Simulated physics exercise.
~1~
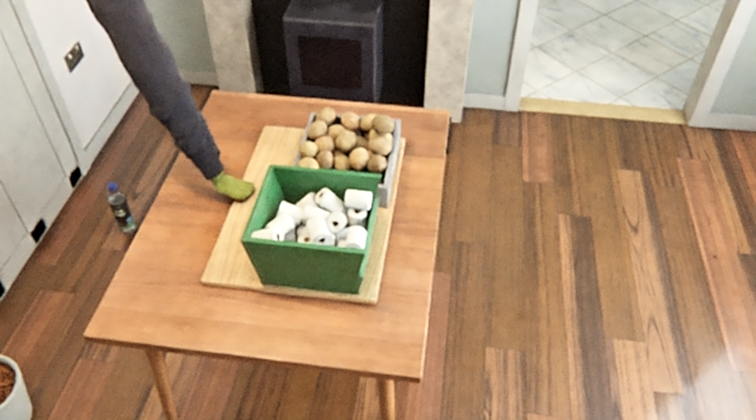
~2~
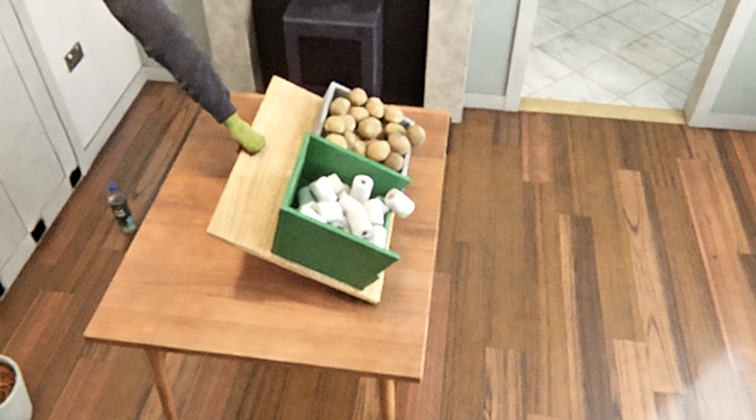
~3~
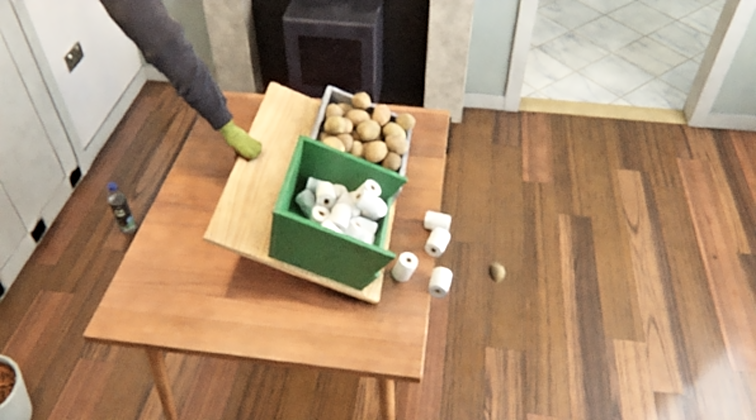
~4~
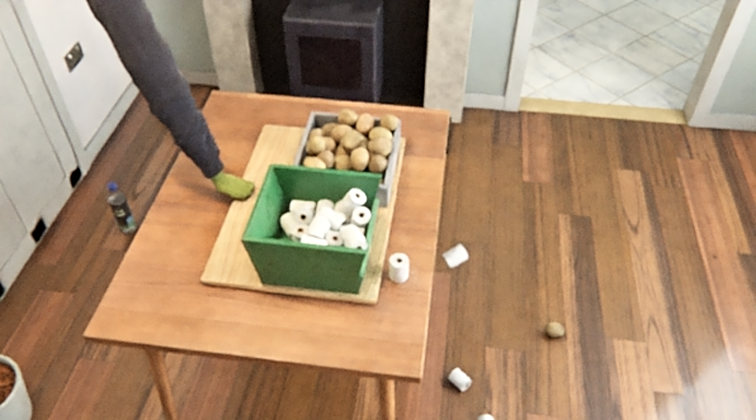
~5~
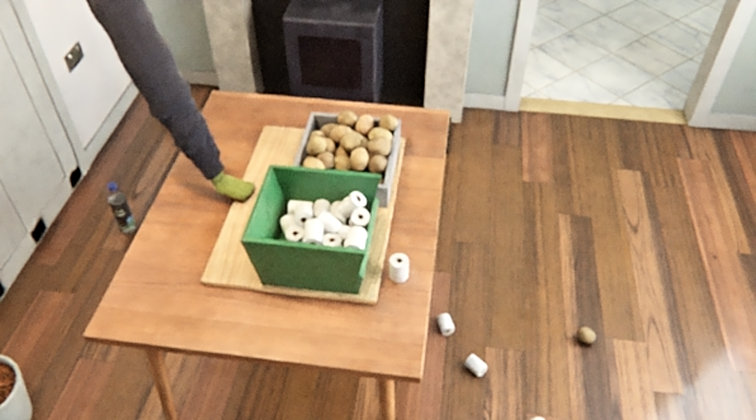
Hand tilting a board holding tubs of potatoes and paper rolls, spilling several rolls and one potato, then lowering it flat.
